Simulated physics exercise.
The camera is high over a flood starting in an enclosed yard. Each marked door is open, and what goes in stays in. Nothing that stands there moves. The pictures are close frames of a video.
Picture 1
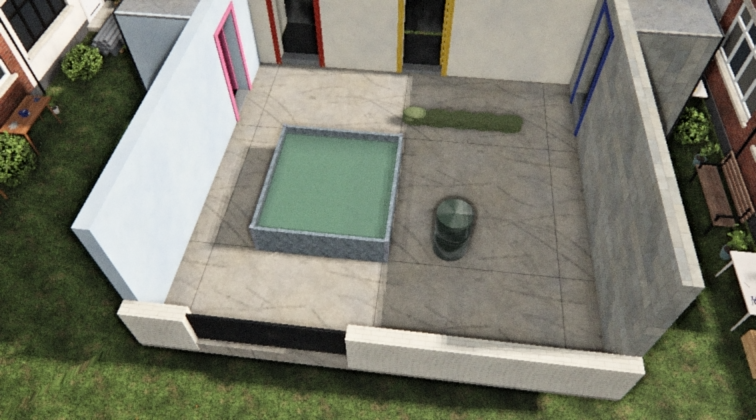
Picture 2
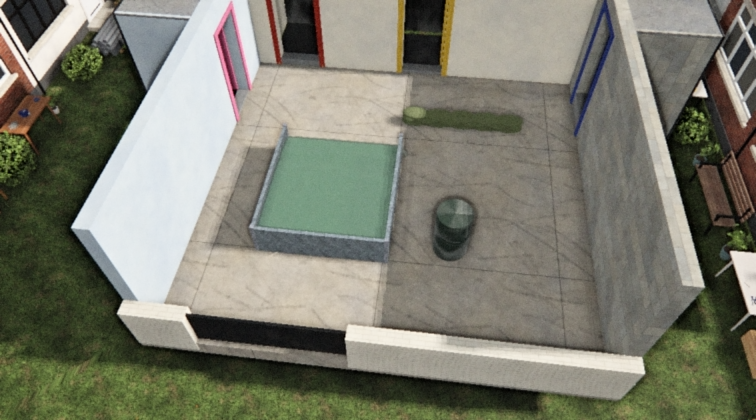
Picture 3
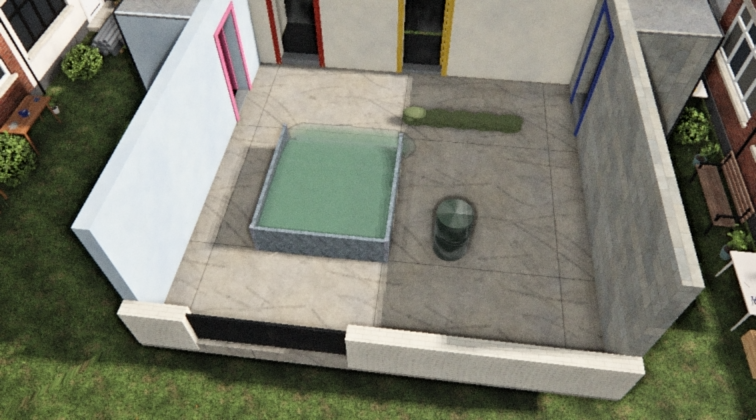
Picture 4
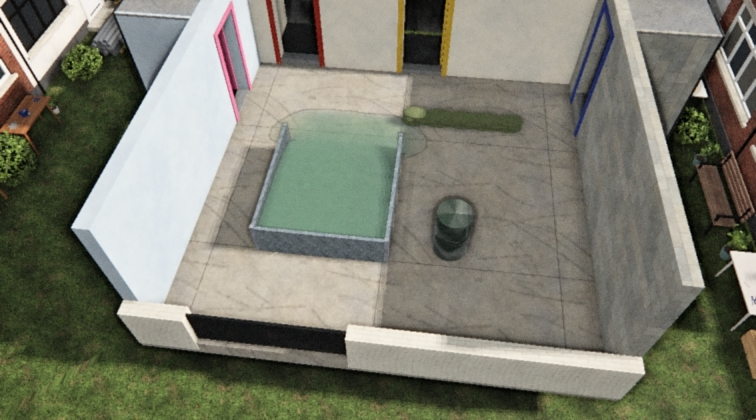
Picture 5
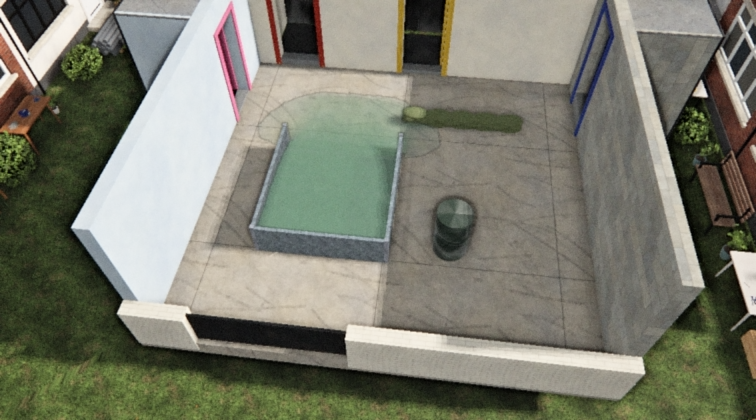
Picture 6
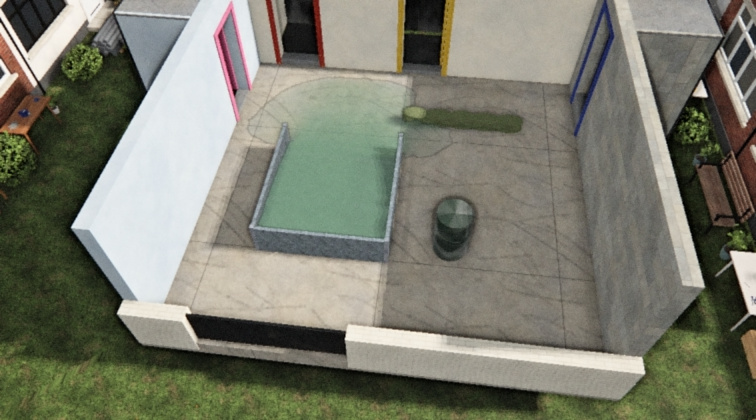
Green water pours out the open tank's far side and spreads across the paved yard.
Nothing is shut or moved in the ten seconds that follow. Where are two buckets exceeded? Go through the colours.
In the end: The red door takes more than that; the yellow door takes more than that; the blue door stays under that; the pink door takes more than that.
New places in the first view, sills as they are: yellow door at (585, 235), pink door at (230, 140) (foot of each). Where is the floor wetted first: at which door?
The red one.
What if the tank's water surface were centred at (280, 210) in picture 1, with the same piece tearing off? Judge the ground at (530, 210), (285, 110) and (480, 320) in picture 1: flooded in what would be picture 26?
One after the other: No water, awash, no water.
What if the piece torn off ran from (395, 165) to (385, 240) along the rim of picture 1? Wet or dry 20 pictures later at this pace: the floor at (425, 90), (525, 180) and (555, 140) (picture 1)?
One after the other: Free of water, awash, awash.
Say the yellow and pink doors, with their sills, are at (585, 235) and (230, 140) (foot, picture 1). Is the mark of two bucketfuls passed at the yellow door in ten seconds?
In short: Yellow door lets less in.
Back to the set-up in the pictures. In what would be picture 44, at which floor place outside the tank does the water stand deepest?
Close to (182, 316).
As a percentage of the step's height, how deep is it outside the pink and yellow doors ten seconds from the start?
Roughly 140 per cent, then 70 per cent.
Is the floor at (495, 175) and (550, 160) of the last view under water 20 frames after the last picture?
As listed: Under water, wet.
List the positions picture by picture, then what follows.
In the first frame, the open tank at (332, 181) is whole and still.
In the second frame, the front is at (405, 156), out from the gap on the open tank's far side.
In the third frame, the front is at (409, 143), out from the gap on the open tank's far side.
In the fourth frame, the front is at (414, 127), out from the gap on the open tank's far side.
In the fifth frame, the front is at (302, 99), out from the gap on the open tank's far side.
In the sixth frame, water pours out on the open tank's far side and has run to (398, 86).
A moment on, water covers 25 % of the floor; the red door wet at the sill, nothing in, the yellow door under two buckets in, the blue door not reached, the pink door wet at the sill, nothing in.
Next, water covers 30 % of the floor; the red door under two buckets in, the yellow door over two buckets in, the blue door not reached, the pink door under two buckets in.
Then, water covers 45 % of the floor; the red door far over two buckets in, the yellow door far over two buckets in, the blue door wet at the sill, nothing in, the pink door over two buckets in.
Later, water covers 65 % of the floor; the red door far over two buckets in, the yellow door far over two buckets in, the blue door wet at the sill, nothing in, the pink door far over two buckets in.
In the end, water covers 95 % of the floor; the red door far over two buckets in, the yellow door far over two buckets in, the blue door wet at the sill, nothing in, the pink door far over two buckets in.
